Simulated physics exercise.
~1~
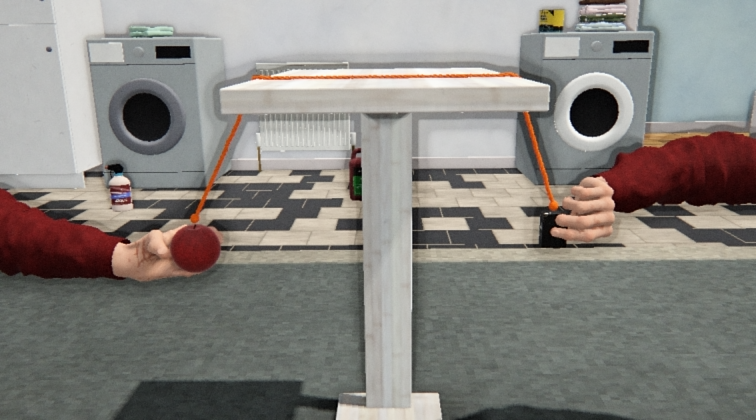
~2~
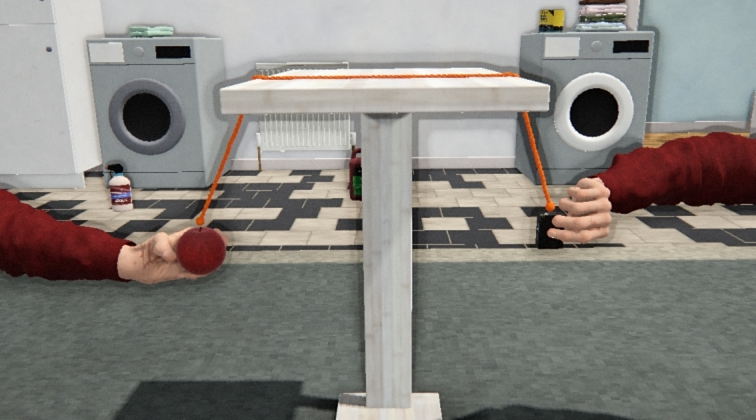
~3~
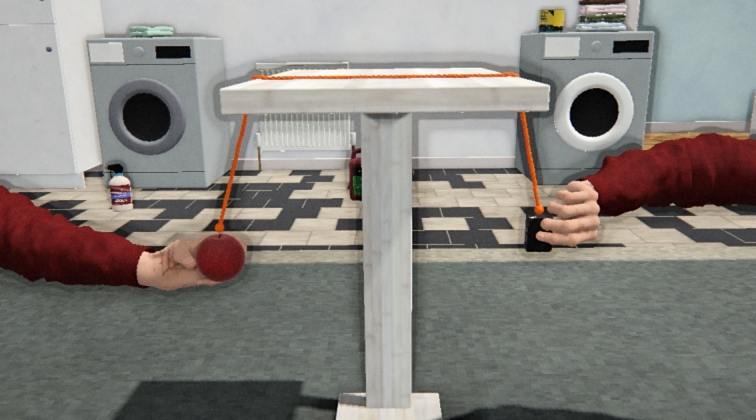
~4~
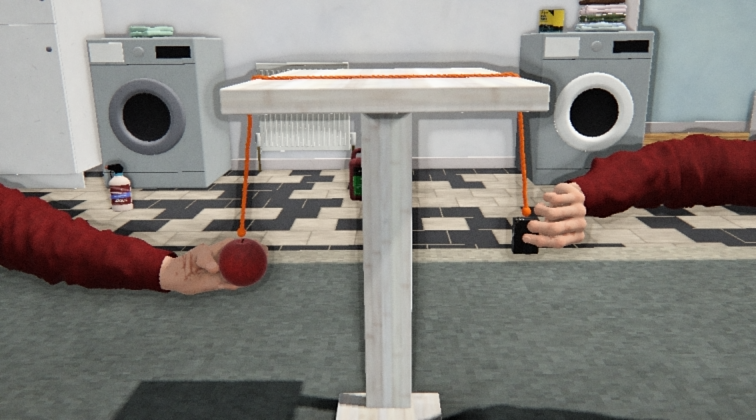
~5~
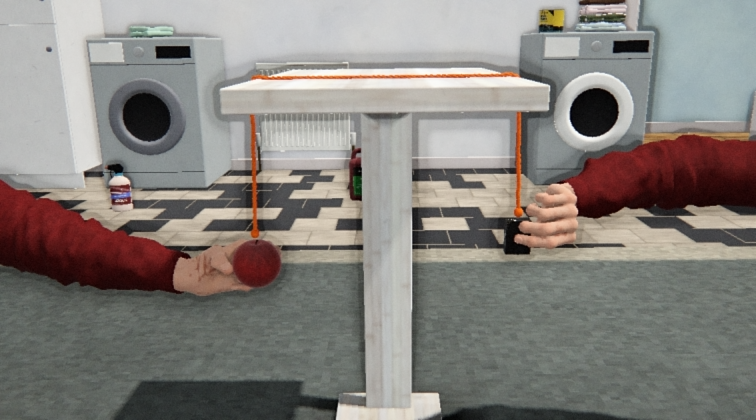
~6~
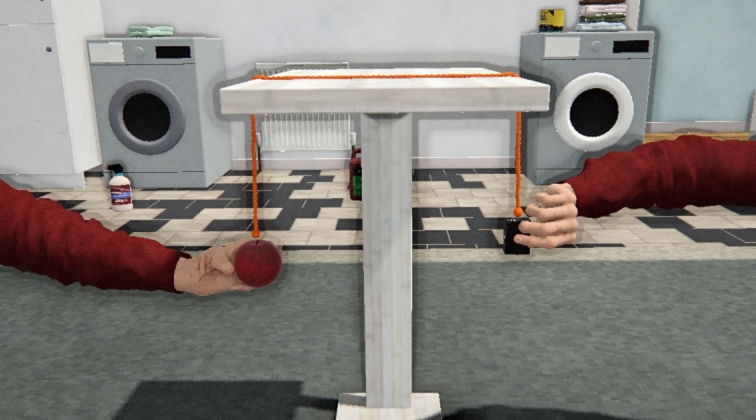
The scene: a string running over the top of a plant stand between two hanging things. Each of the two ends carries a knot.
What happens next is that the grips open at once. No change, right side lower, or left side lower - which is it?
Heads up, it's about to dip on the left.
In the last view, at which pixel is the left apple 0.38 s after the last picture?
Its middle should be around pixel (269, 376).
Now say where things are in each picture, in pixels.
In the first frame, left apple (196, 248); right matchbox (553, 230); string over the top (379, 77).
In the second frame, left apple (202, 251); right matchbox (550, 230).
In the third frame, left apple (221, 258); right matchbox (538, 234).
In the fourth frame, left apple (243, 262); right matchbox (525, 236).
In the fifth frame, left apple (257, 263); right matchbox (517, 236).
In the sixth frame, left apple (258, 263); right matchbox (517, 236); string over the top (379, 77).
Then, 0.38 s later than the last view, left apple lower near (269, 376); right matchbox pulled up onto the top.
Then, 0.70 s later than the last view, left apple down on the floor; right matchbox lower.
Finally, left apple down on the floor; right matchbox down on the floor. The string sinks on the left side.
